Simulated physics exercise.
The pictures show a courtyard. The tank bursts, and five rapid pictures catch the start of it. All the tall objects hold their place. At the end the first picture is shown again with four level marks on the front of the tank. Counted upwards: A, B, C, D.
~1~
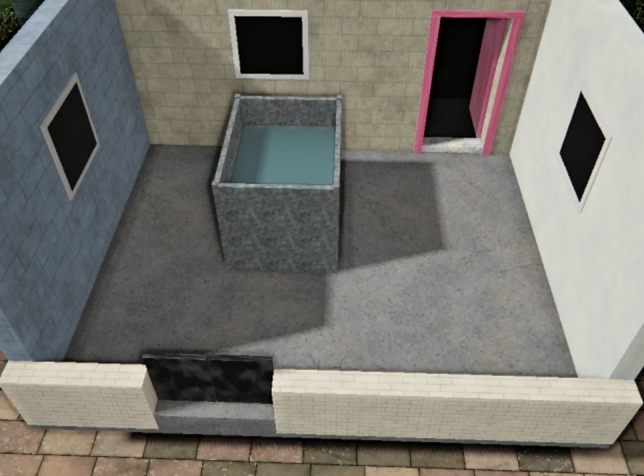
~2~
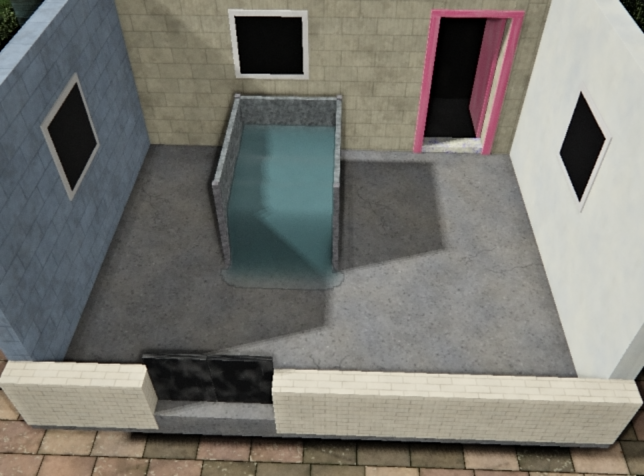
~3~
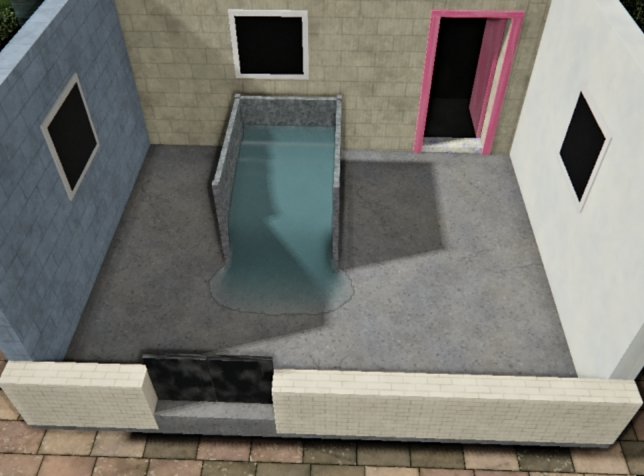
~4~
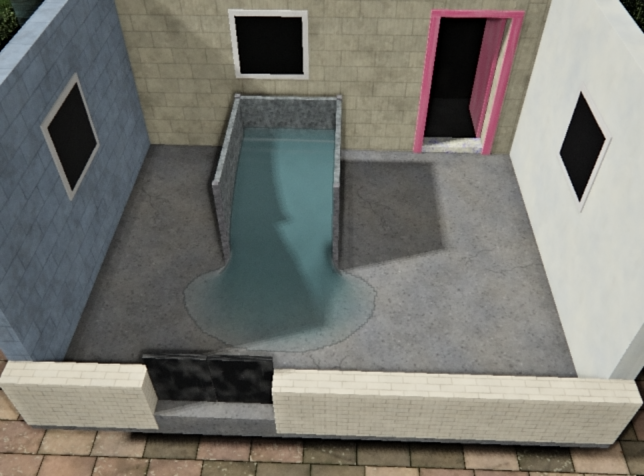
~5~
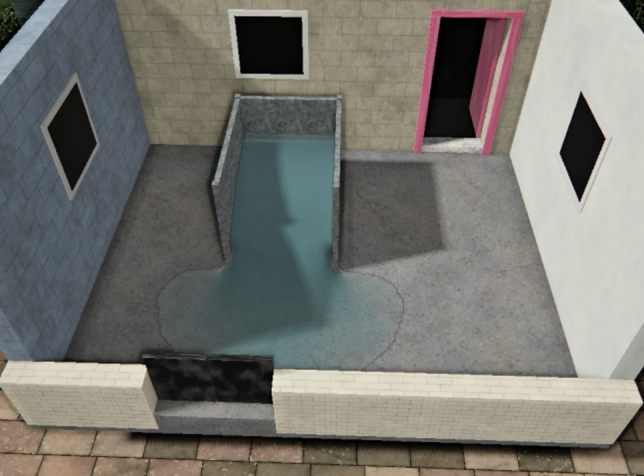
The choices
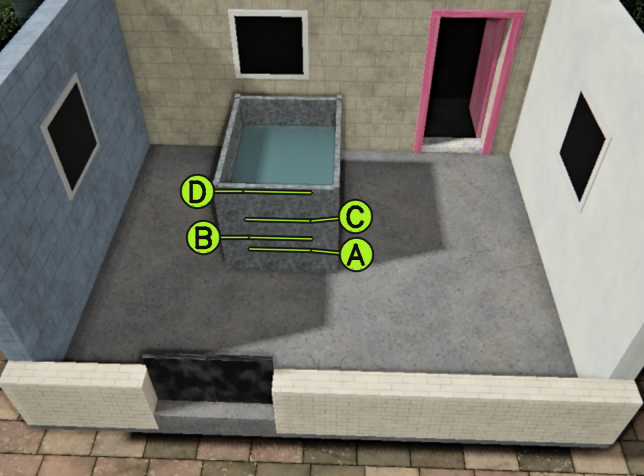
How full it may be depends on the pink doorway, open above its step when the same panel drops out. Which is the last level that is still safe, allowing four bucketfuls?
Choose B.
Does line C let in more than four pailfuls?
Yes.
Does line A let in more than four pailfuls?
No, that is safe.
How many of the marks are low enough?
Two.
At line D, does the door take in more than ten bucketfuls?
Yes, it does.
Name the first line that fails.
C it is.
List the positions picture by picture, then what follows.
Water in the tank at rest, its middle at (284, 163); foot of the pink doorway at (451, 152); shut gate at (210, 364).
Water covers 2 % of the ground and shows as far out as (340, 274).
Water covers 4 % of the ground and shows as far out as (344, 293).
Water covers 10 % of the ground and shows as far out as (338, 330).
Water covers 17 % of the ground and shows as far out as (382, 331).
On the marked copy, A at (280, 249); B at (279, 238); C at (278, 220); D at (276, 191); from the bottom up A, B, C, D.
With A, nothing gets over.
With B, a splash gets over, under a bucket.
With C, about 8 bucketfuls get in.
With D, dozens of bucketfuls pour in.
